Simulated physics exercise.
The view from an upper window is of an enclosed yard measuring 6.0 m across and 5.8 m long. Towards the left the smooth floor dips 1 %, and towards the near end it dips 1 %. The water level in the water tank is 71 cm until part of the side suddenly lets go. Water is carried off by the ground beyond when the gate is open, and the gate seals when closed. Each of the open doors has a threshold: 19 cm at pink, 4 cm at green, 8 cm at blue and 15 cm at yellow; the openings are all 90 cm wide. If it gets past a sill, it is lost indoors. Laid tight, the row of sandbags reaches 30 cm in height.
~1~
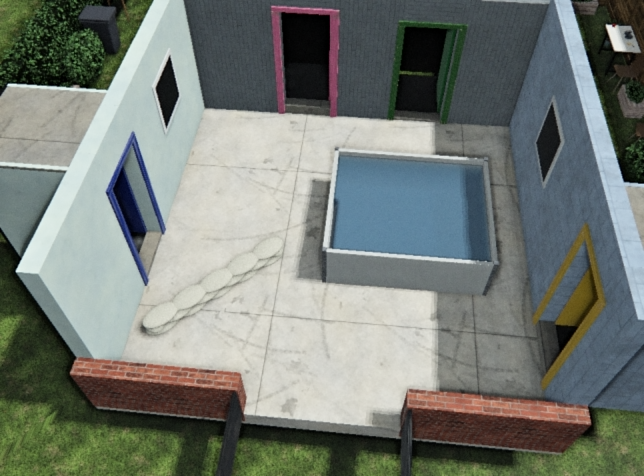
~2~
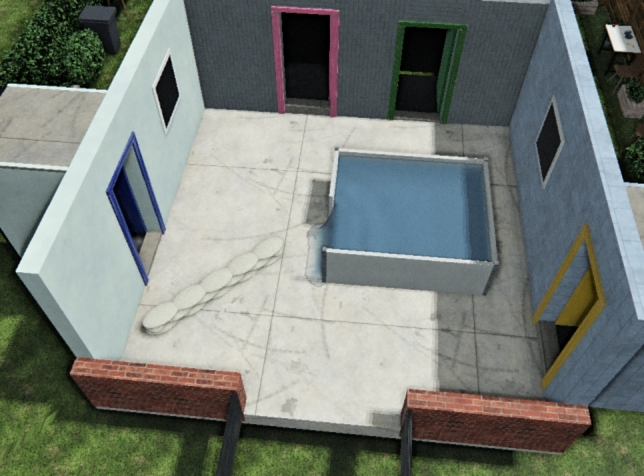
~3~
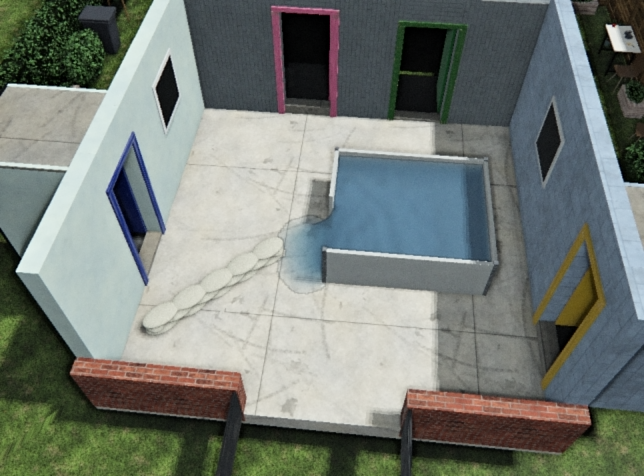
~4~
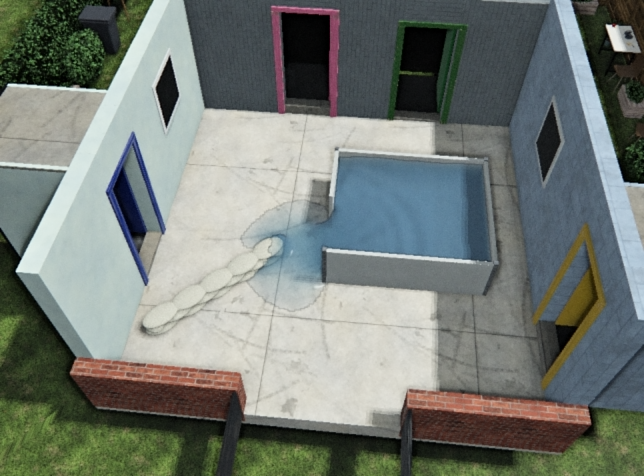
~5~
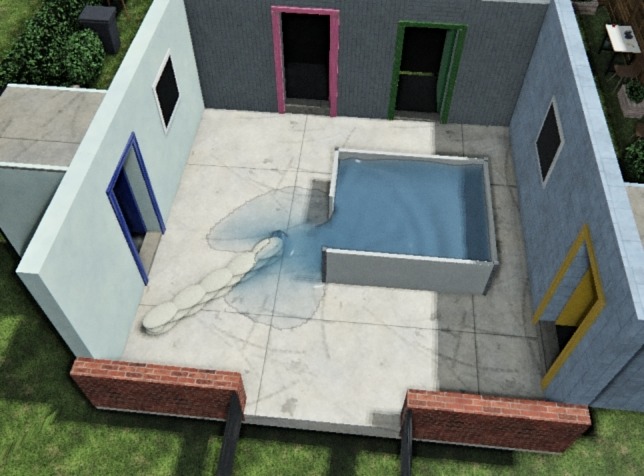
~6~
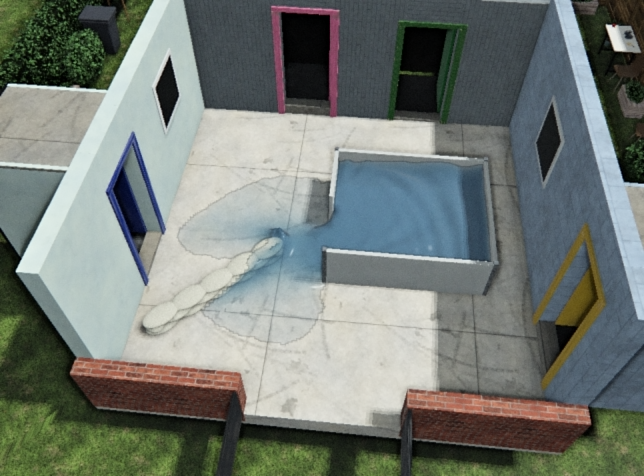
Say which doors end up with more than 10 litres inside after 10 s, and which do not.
Outcome: At the pink door the amount let in will fall short of the limit. At the green door the amount let in will top the limit. At the blue door the amount let in will top the limit. At the yellow door the amount let in will fall short of the limit.
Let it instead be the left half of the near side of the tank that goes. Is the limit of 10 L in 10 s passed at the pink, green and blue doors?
In that case, pink door: Less than that, green door: Less than that, blue door: Less than that.
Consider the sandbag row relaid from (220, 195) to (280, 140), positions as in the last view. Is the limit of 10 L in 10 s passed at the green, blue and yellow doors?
Then the green door is fine, the blue door is too much, and the yellow door is fine.
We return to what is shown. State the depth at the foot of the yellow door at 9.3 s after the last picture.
Reading: Close to 7.5 cm.
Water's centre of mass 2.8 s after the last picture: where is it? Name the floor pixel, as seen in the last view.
The water's centre sits at about (305, 241).
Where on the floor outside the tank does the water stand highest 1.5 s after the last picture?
Close to pixel (113, 384).
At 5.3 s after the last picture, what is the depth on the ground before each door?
In centimetres, the pink door has 15, the green door 6, the blue door 16 and the yellow door 3.
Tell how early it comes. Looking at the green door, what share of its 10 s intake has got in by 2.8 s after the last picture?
0 per cent, roughly.
Then, 0.7 s after the last picture water covers 30 % of the floor and is deepest (45 cm) near (290, 259); pink door not reached, green door not reached, blue door 10 cm at the sill, 2 L in, yellow door not reached.
Then, 1.5 s after the last picture water covers 40 % of the floor and is deepest (56 cm) near (113, 384); pink door not reached, green door not reached, blue door 17 cm at the sill, 12 L in, yellow door not reached.
Then, 2.8 s after the last picture water covers 55 % of the floor and is deepest (35 cm) near (121, 360); pink door 7 cm at the sill, 0 L in, green door not reached, blue door 13 cm at the sill, 71 L in, yellow door not reached.
Then, 5.3 s after the last picture water covers 85 % of the floor and is deepest (26 cm) near (113, 384); pink door 15 cm at the sill, 0 L in, green door 6 cm at the sill, 2 L in, blue door 16 cm at the sill, 99 L in, yellow door 3 cm at the sill, 0 L in.
Then, 9.3 s after the last picture water covers 95 % of the floor and is deepest (17 cm) near (113, 384); pink door 7 cm at the sill, 0 L in, green door 11 cm at the sill, 18 L in, blue door 12 cm at the sill, 140 L in, yellow door 7 cm at the sill, 0 L in.
